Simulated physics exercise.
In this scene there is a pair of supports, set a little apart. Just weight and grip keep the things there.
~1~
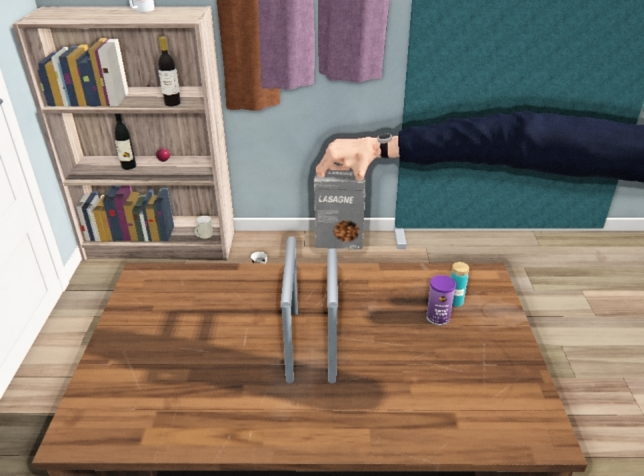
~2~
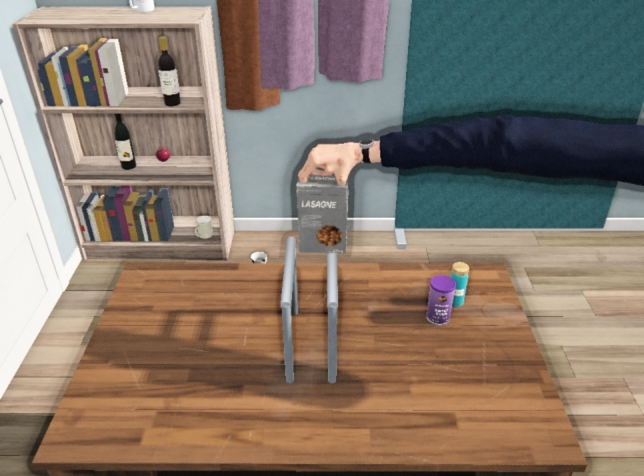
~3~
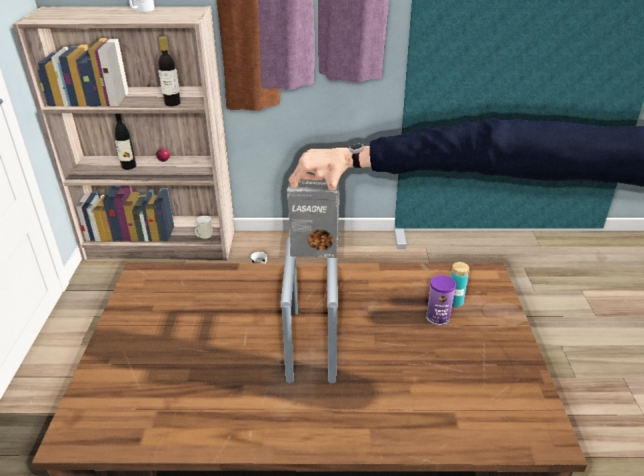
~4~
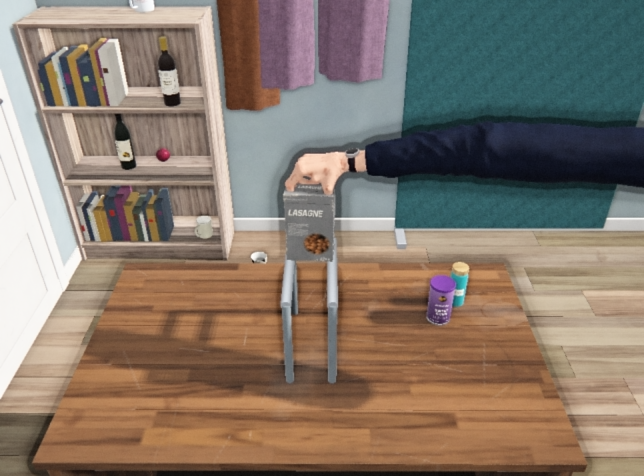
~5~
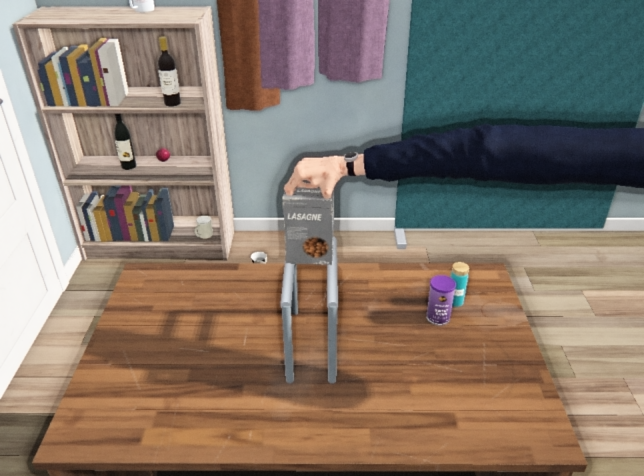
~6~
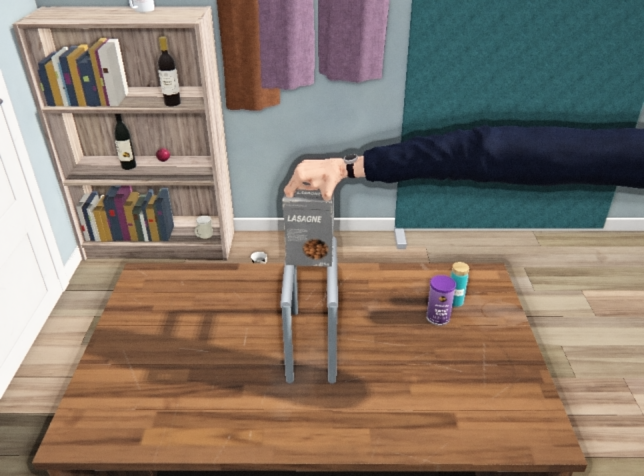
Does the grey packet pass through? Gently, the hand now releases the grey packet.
No.
Then, 0.20 s later than the last frame, grey packet moved a little near (309, 236).
Then, 0.70 s later than the last frame, grey packet resting near (309, 236).
When it is over, all 3 as before. End places, in pixels of the last picture, grey packet near (309, 236). The packet is caught.
